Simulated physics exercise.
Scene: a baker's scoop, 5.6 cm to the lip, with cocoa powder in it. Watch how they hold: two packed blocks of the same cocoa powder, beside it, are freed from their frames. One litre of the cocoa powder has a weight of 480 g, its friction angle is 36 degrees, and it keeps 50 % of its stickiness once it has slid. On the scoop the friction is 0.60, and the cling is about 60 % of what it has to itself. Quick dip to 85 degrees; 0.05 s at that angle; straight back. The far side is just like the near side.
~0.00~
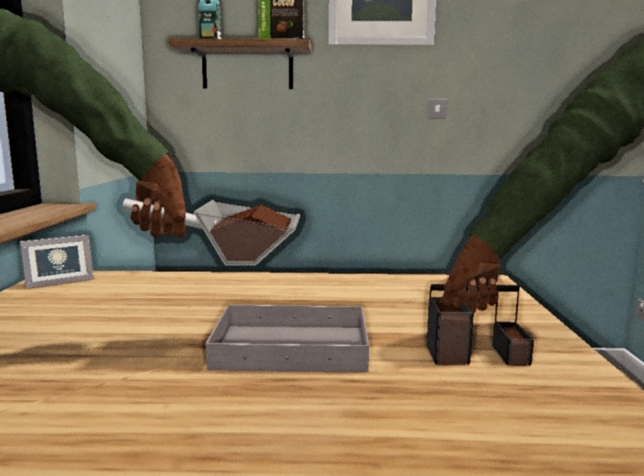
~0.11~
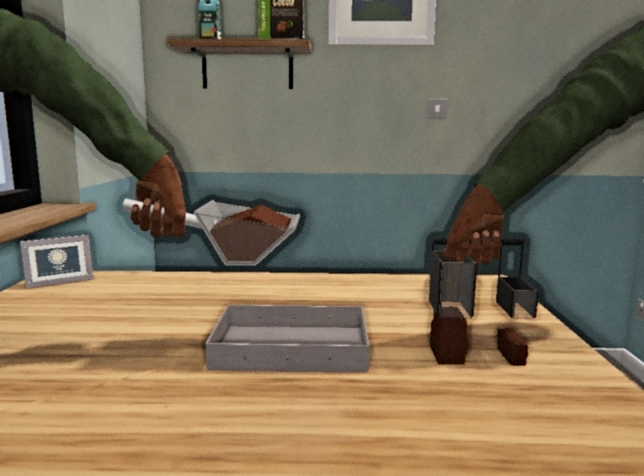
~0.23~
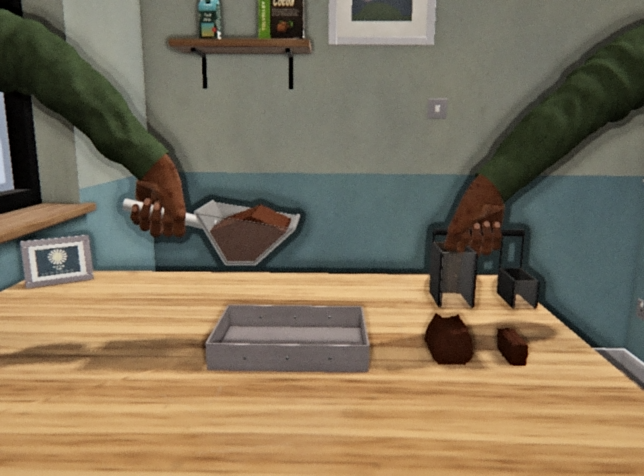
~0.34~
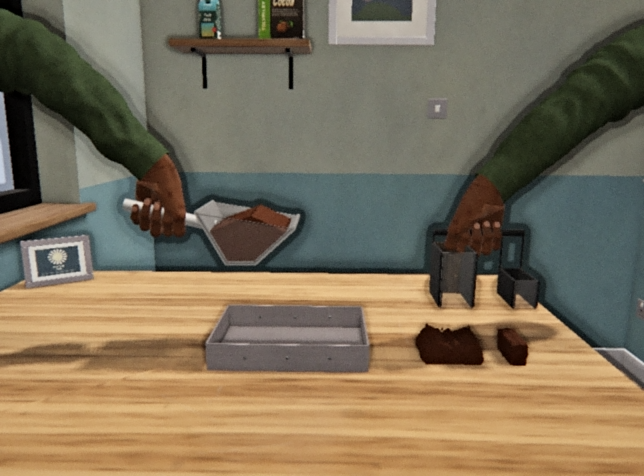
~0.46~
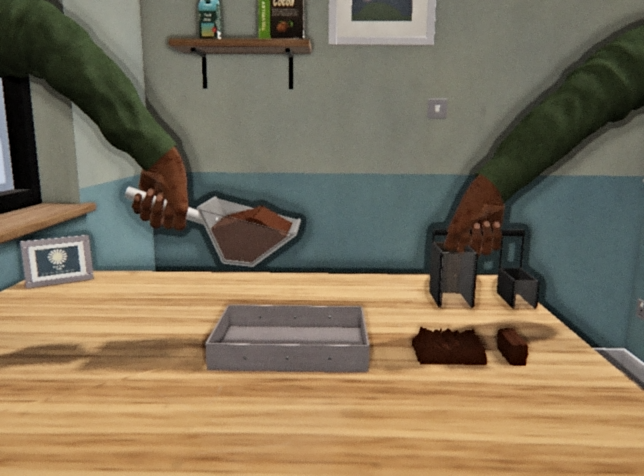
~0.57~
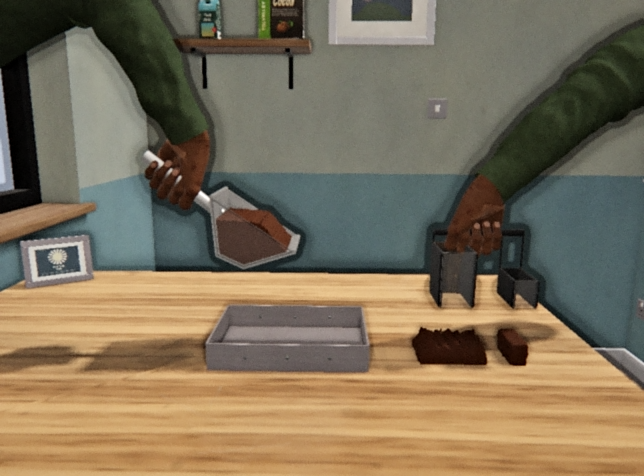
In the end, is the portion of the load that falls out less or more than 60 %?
That part is past 60 in a hundred.
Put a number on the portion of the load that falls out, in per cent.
Estimate: Some 65 per cent.
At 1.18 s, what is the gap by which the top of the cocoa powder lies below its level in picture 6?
Measured change: Around 4.0 cm.
After 0.85 s, the scoop is at 77 degrees and 0 % has left it.
After 1.18 s, the scoop is at 70 degrees and 65 % has left it.
After 1.51 s, the scoop is at 9 degrees and 67 % has left it.
After 1.84 s, the scoop is at 0 degrees and 67 % has left it.
After 2.11 s, the scoop is at 0 degrees and 67 % has left it.
